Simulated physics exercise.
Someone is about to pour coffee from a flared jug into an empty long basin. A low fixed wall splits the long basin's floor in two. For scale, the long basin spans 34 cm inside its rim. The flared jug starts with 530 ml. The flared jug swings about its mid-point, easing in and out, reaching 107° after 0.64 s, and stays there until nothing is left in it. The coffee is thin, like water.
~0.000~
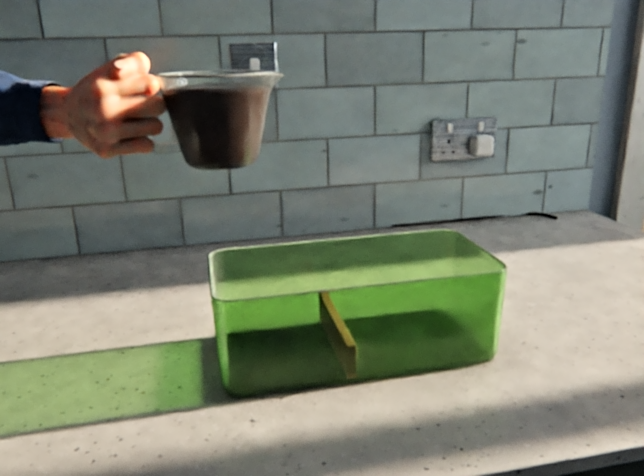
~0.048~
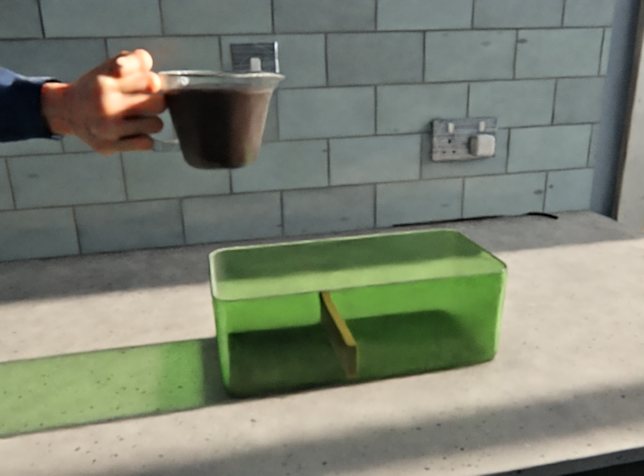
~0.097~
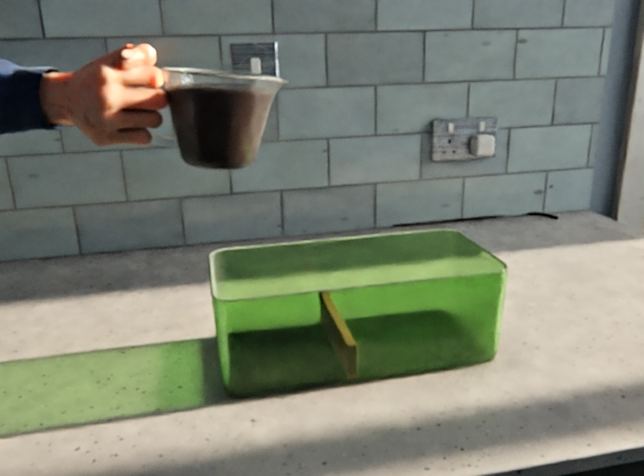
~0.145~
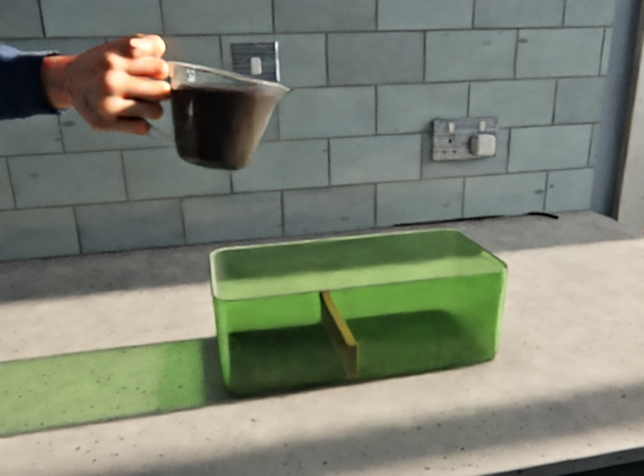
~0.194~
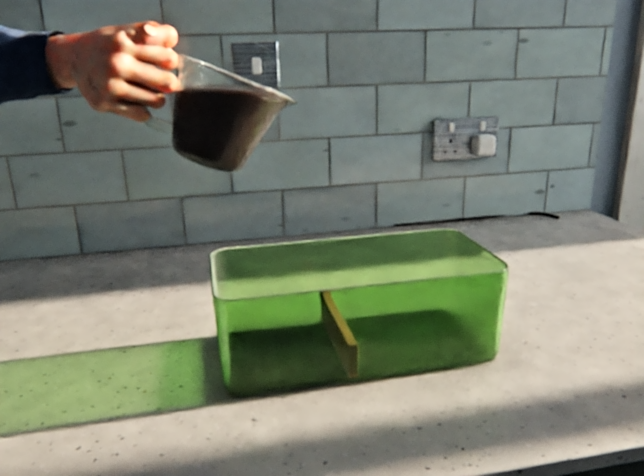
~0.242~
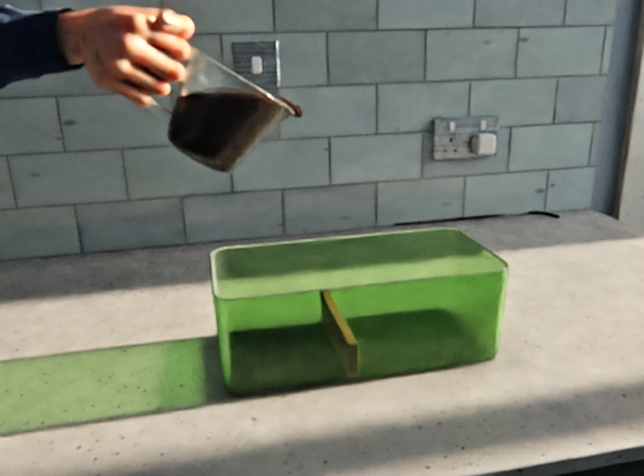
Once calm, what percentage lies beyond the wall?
The far part has some 52 per cent.
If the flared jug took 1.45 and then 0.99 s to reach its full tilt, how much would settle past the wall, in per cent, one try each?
First 75, then 70 per cent.
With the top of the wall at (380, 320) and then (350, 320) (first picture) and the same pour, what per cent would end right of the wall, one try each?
First 15, then 30 per cent.
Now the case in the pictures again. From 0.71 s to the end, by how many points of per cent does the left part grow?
Some 8 per cent.
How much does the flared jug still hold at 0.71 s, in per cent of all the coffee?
About 2 per cent.
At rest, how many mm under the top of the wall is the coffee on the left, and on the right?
Some 32 mm on the left and 34 mm on the right.
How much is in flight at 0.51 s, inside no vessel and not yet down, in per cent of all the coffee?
Near 40 in a hundred.
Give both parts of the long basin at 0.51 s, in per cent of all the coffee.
Left about 1, right about 26.
After 0.51 s the tilt is 97° and 33 per cent is still to pour, 1 is left of the wall and 26 right of it.
After 0.71 s the tilt is 107° and 2 per cent is still to pour, 38 is left of the wall and 51 right of it.
After 0.92 s the tilt is 107° and 0 per cent is still to pour, 46 is left of the wall and 52 right of it.
After 1.14 s the tilt is 107° and 0 per cent is still to pour, 46 is left of the wall and 53 right of it.
In the end 46 per cent lies left of the wall, 52 right of it and 2 outside.
